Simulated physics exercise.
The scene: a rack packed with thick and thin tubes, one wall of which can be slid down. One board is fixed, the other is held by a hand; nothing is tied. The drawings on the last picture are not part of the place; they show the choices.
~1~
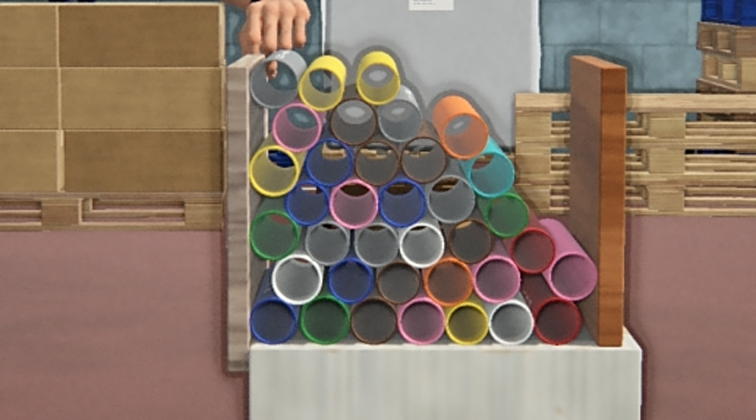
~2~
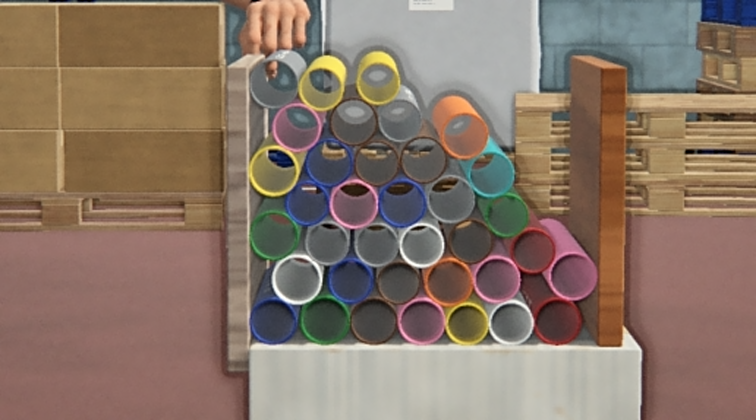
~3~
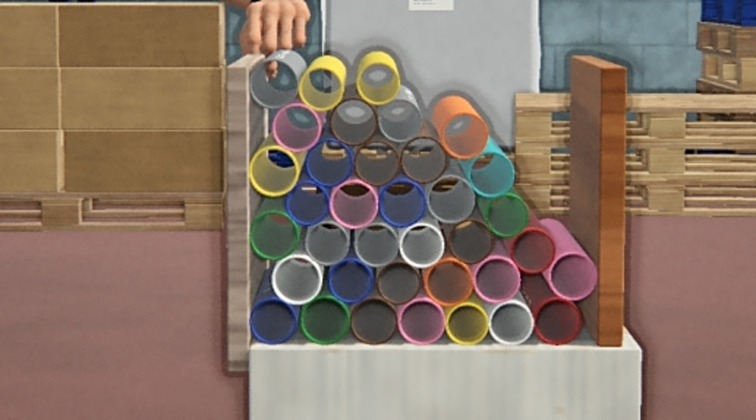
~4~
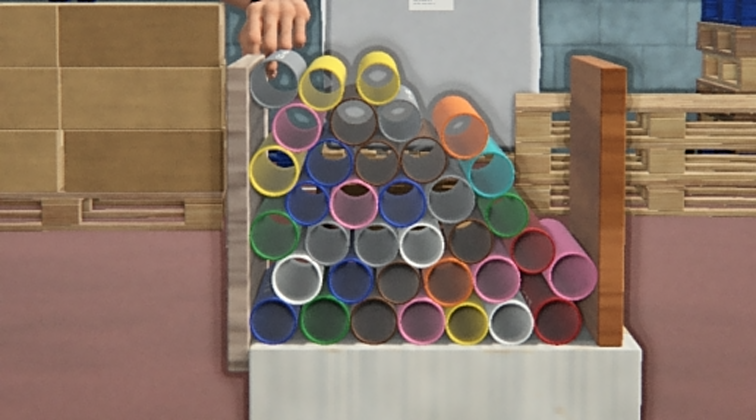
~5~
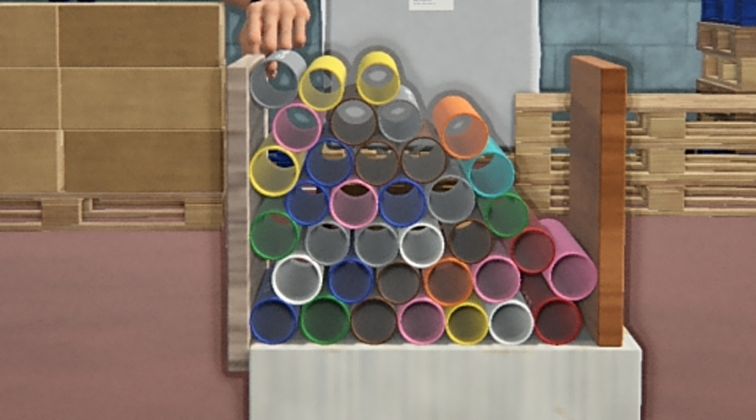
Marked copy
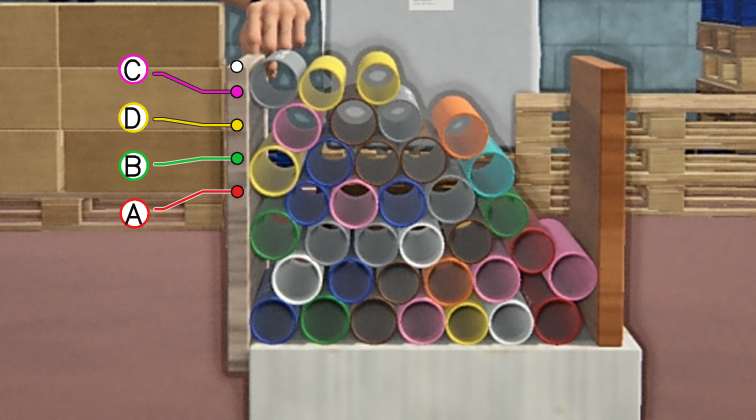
Colourful tubes resting stacked between two upright boards on a pale block, a hand staying still at the top left.
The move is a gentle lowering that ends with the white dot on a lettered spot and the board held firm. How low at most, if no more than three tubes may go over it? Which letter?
At most to A.
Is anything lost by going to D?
No, at D.
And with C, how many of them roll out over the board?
With C, none.
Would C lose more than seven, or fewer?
At C, fewer than seven.
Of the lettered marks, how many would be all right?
Four of them.
On the marked copy, A at (237, 192); B at (237, 158); C at (237, 92); D at (237, 125); the white dot at (237, 67).
With A. Early on, top of the board (248, 128).
Further on, top of the board (248, 191).
At the end, top of the board (248, 191), one out over the board.
As for the rest, B none out over the board; C none out over the board; D none out over the board.
